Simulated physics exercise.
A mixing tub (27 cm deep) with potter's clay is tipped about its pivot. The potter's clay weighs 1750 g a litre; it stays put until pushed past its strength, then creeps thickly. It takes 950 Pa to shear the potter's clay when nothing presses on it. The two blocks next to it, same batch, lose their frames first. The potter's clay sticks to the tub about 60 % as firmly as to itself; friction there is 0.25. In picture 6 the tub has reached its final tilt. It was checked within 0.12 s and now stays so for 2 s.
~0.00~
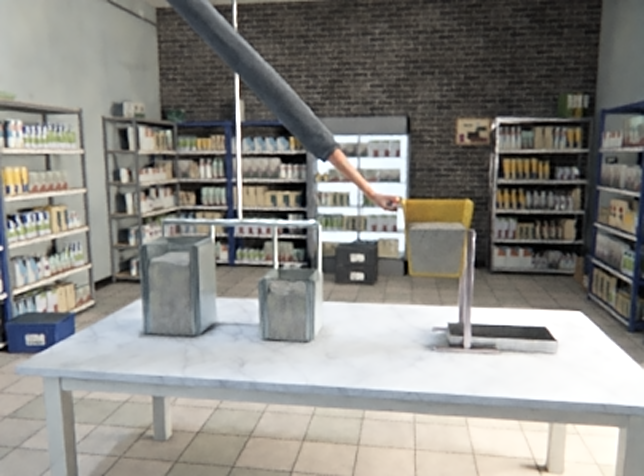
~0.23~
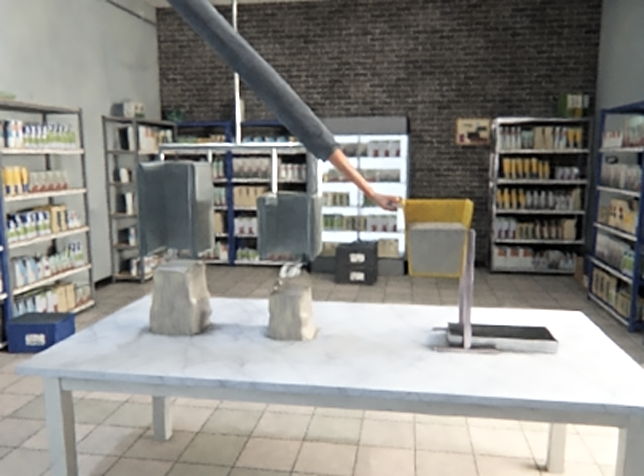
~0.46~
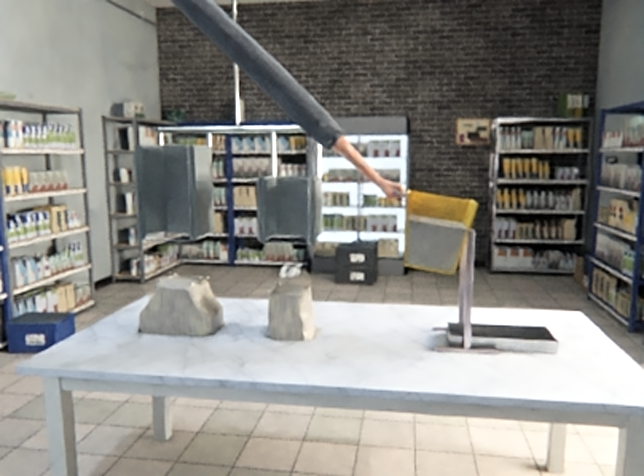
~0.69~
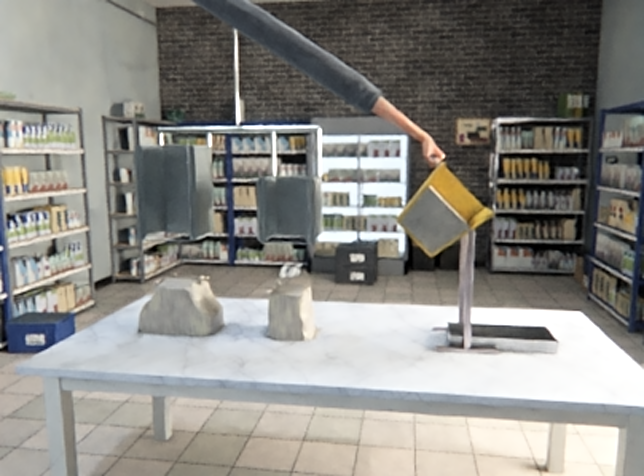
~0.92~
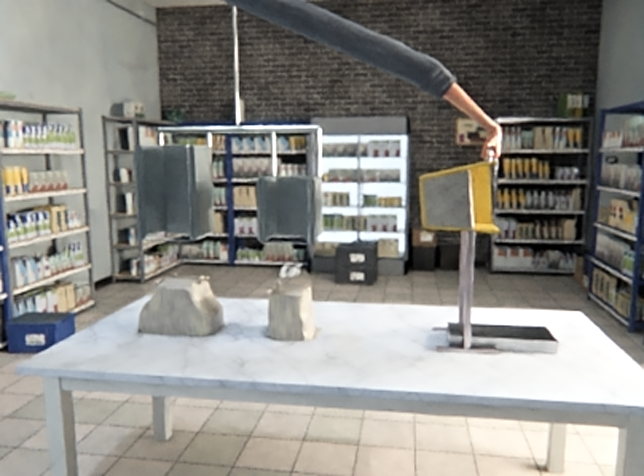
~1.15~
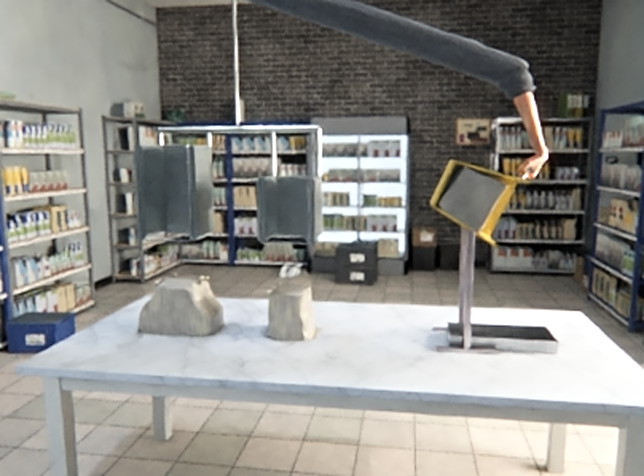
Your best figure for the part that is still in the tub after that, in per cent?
The part that is still in the tub after that is near 0 %.
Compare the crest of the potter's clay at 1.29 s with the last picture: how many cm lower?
About 7 cm.
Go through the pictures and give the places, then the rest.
Handle-side rim at (404, 203), tilt 0 degrees; top of the potter's clay at (459, 229); blocks stand 33 cm, 21 cm (left to right), in the first frame.
Handle-side rim at (404, 203), tilt 0 degrees; top of the potter's clay at (459, 229); blocks stand 29 cm, 21 cm (left to right), in the second frame.
Handle-side rim at (410, 194), tilt 9 degrees; top of the potter's clay at (413, 220); blocks stand 22 cm, 21 cm (left to right), in the third frame.
Handle-side rim at (446, 165), tilt 45 degrees; top of the potter's clay at (431, 188); blocks stand 22 cm, 21 cm (left to right), in the fourth frame.
Handle-side rim at (497, 164), tilt 85 degrees; top of the potter's clay at (466, 171); blocks stand 22 cm, 21 cm (left to right), in the fifth frame.
Handle-side rim at (528, 184), tilt 114 degrees; top of the potter's clay at (464, 168); blocks stand 22 cm, 21 cm (left to right), in the sixth frame.
After 1.29 s, the tub is at 114 degrees and holds 93 %.
After 1.46 s, the tub is at 114 degrees and holds 20 %.
After 1.63 s, the tub is at 114 degrees and holds 0 %.
After 1.80 s, the tub is at 114 degrees and holds 0 %.
After 3.15 s, at the end, the tub is at 114 degrees and holds 0 %.
